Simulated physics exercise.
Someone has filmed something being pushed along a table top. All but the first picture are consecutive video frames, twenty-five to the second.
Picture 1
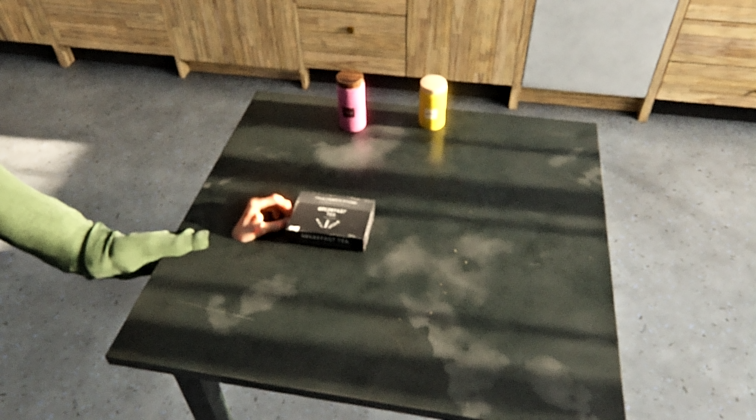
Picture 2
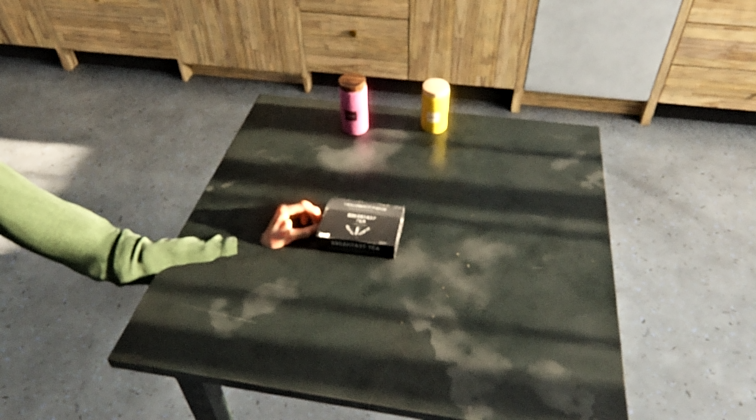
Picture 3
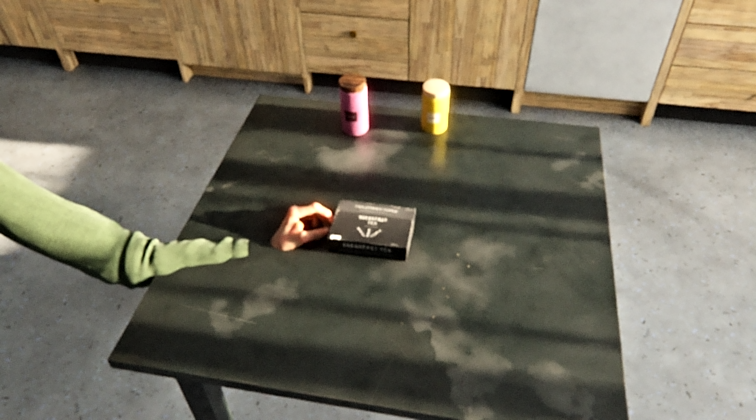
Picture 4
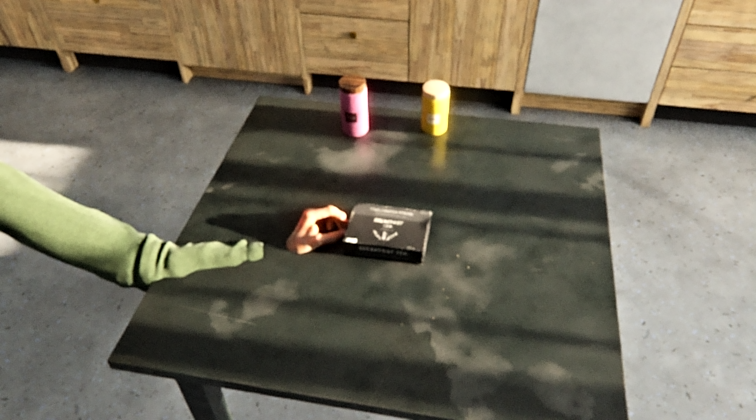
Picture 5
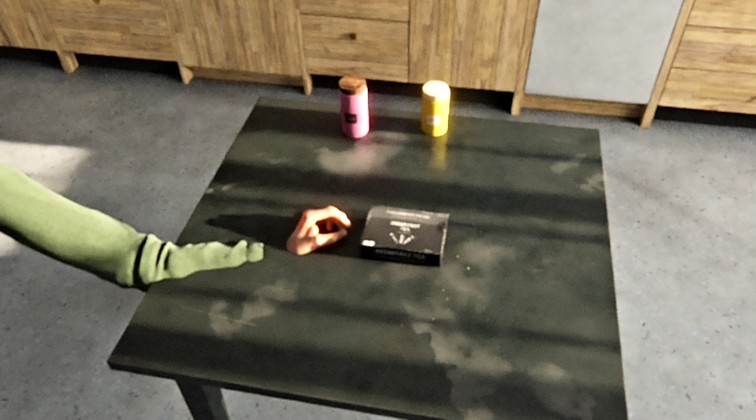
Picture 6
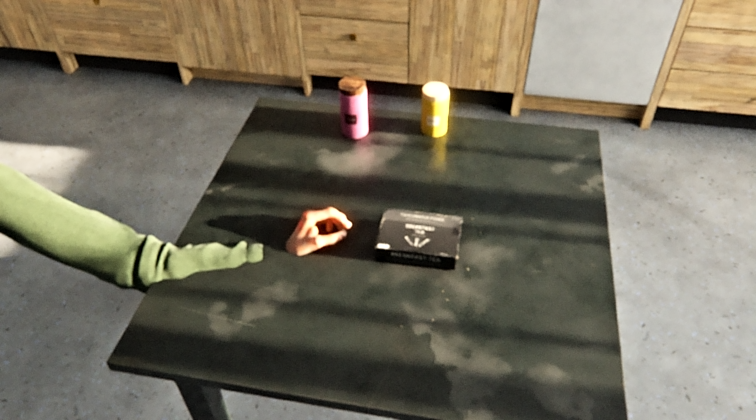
On a dark table in front of wooden cabinets, a hand in a green sleeve pushed a black packet to the right, then the packet slid a little farther on its own, away from the hand.
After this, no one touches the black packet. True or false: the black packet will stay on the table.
True.
Then, 0.10 s after the last picture, black packet slid about its own width near (447, 242).
Then, 0.20 s after the last picture, black packet slid about its own width near (462, 244).
At rest, moved from the start, black packet. Seen from the same camera at the end, black packet near (465, 244).
